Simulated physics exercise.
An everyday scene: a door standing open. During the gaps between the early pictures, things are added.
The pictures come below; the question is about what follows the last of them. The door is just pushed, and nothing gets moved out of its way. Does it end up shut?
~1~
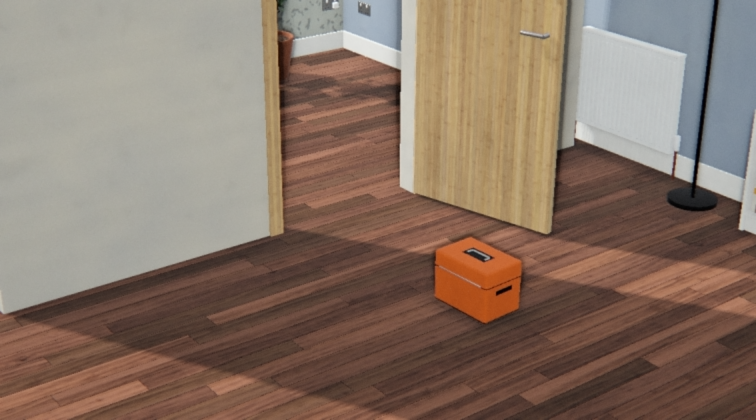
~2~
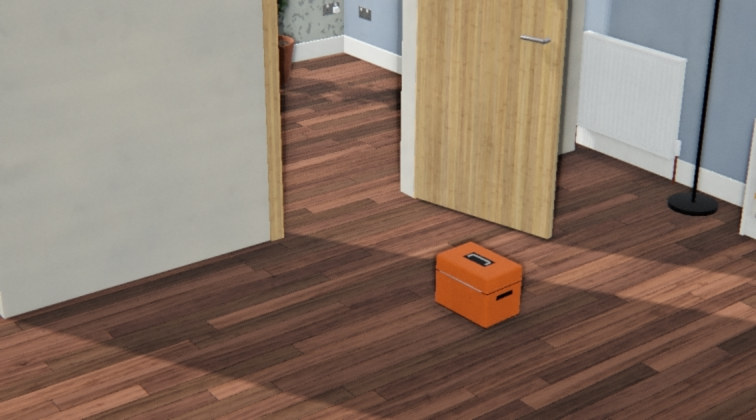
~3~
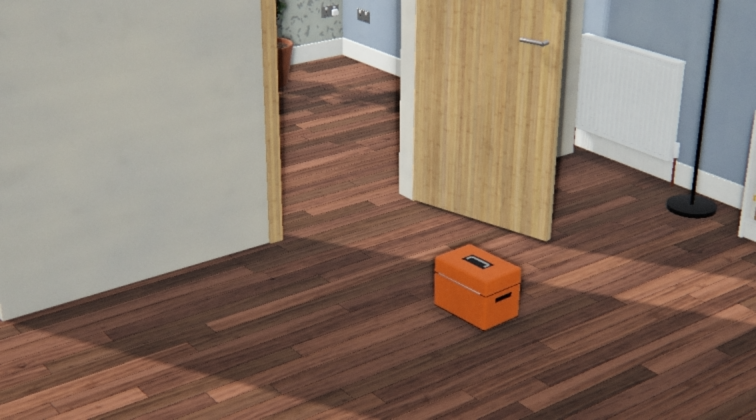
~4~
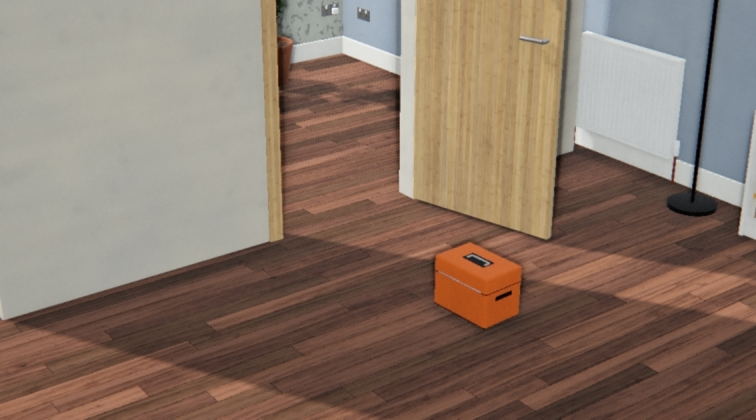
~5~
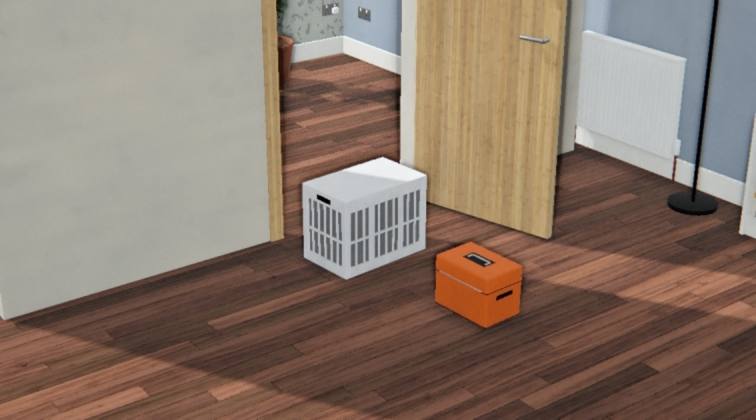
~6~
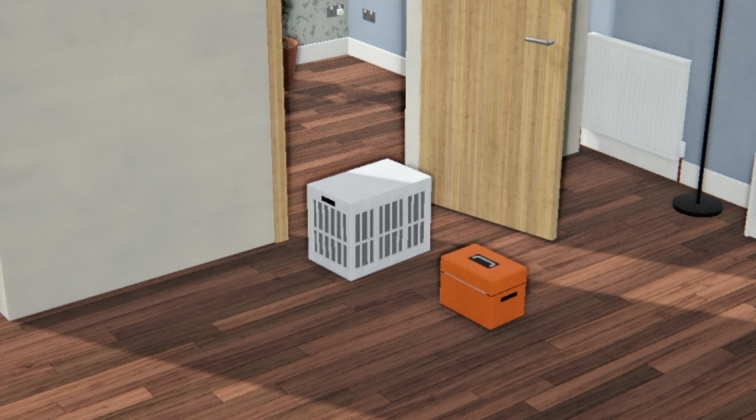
I expect it will finish partly open.
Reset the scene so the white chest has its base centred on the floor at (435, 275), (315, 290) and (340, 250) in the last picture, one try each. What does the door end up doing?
Case 1: Door stays partly open. Case 2: Door ends up flush. Case 3: Door stays partly open.
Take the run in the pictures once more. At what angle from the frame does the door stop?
Roughly 55 degrees open.
Then, 0.50 s after the last picture, door at 94°.
Then, 0.80 s after the last picture, door at 82°.
Then, 1.10 s after the last picture, door at 68°.
Then, 1.40 s after the last picture, door at 57°.
At rest, door at 56°; both in place. Seen from the same camera at the end, white chest near (366, 218).
